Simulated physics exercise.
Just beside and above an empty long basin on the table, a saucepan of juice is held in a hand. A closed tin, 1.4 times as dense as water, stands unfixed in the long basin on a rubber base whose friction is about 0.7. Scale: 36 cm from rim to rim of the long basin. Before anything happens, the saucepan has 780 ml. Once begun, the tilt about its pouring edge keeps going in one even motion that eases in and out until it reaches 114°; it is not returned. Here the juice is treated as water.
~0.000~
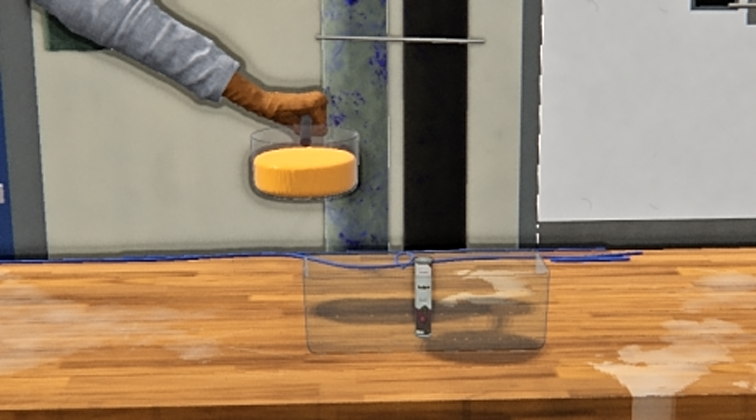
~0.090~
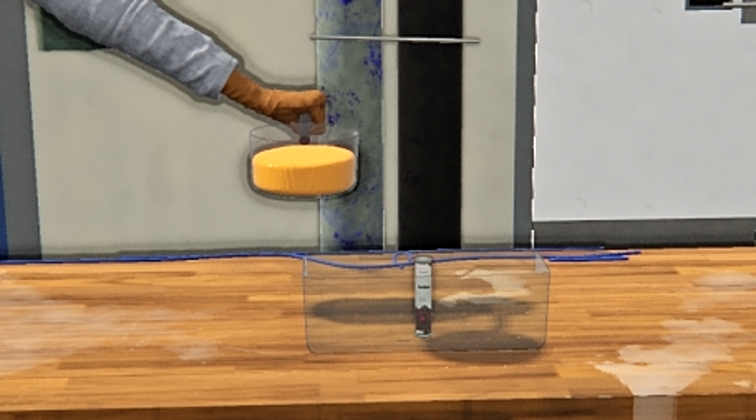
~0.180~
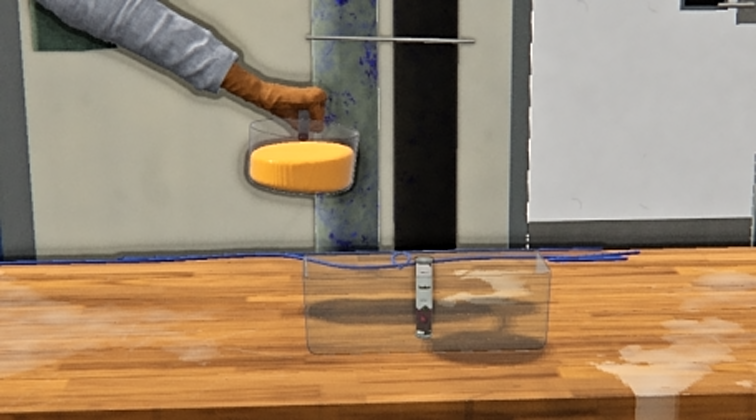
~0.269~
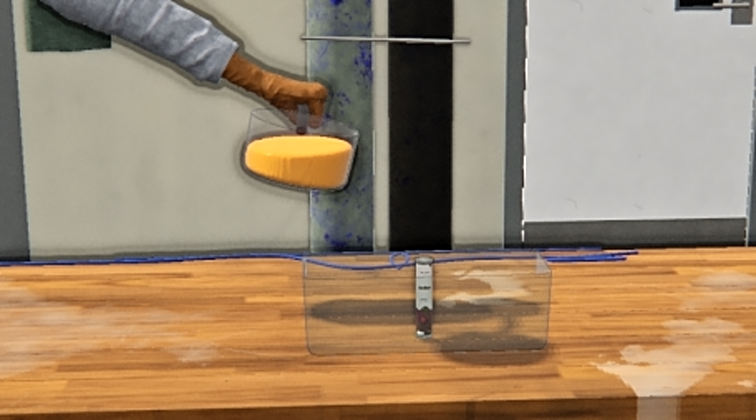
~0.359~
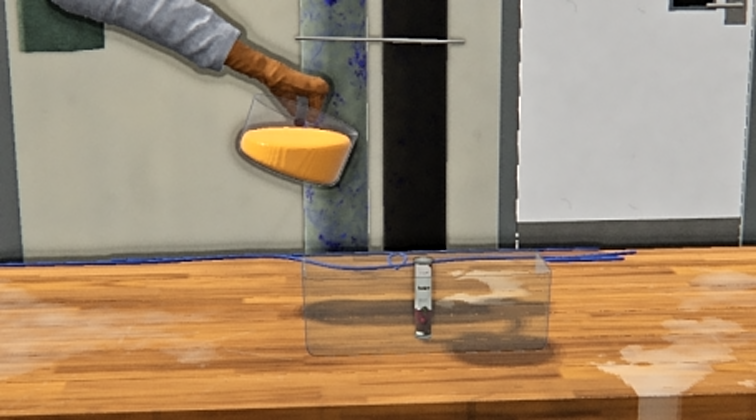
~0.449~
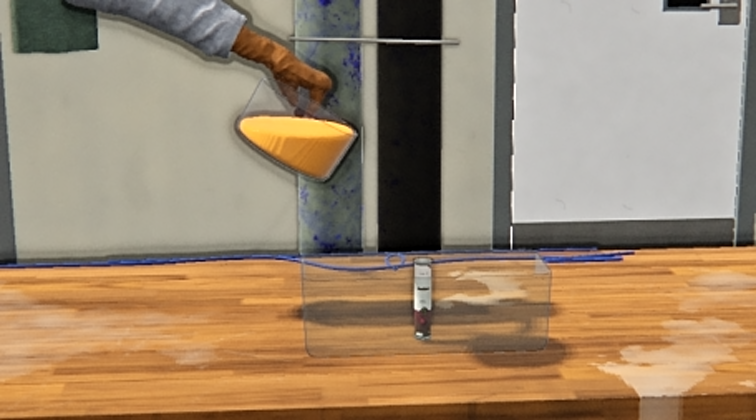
A gloved hand tilting a clear saucepan of orange juice rightward, gradually steepening above a wooden table holding an empty clear basin.
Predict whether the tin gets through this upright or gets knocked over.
Upright.
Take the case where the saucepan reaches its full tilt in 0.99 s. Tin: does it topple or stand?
It tumbles over, then.
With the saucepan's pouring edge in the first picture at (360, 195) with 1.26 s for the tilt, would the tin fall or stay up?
It tumbles.
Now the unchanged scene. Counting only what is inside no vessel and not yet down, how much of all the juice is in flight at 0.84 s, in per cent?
At that moment, about 50 percent.
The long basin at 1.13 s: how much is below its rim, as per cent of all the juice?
The share is close to 76 percent.
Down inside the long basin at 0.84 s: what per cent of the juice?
Near 12 in a hundred.
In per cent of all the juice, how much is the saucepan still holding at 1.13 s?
Around 4 in a hundred is still there.
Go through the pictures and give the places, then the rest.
It leans 0°; its right rim is at (358, 135); the juice meets the walls at (254, 158) and (356, 156); the long basin's rim runs from (304, 267) to (543, 263); the tin's top is at (423, 263), in the first frame.
It leans 1°; its right rim is at (358, 134); the juice meets the walls at (253, 157) and (355, 154), in the second frame.
It leans 6°; its right rim is at (358, 135); the juice meets the walls at (251, 153) and (354, 151), in the third frame.
It leans 12°; its right rim is at (357, 135); the juice meets the walls at (248, 146) and (353, 146), in the fourth frame.
It leans 21°; its right rim is at (356, 135); the juice meets the walls at (244, 135) and (351, 139), in the fifth frame.
It leans 32°; its right rim is at (355, 135); the juice meets the walls at (240, 122) and (355, 130), in the sixth frame.
By 0.84 s the tilt is 86° and 39 per cent is still to pour; the tin stands where it began.
By 1.13 s the tilt is 111° and 4 per cent is still to pour; the tin stands where it began.
By 1.43 s the tilt is 114° and 0 per cent is still to pour; the tin stands where it began.
By 1.76 s the tilt is 114° and 0 per cent is still to pour; the tin stands where it began.
At rest the tin stands where it began.
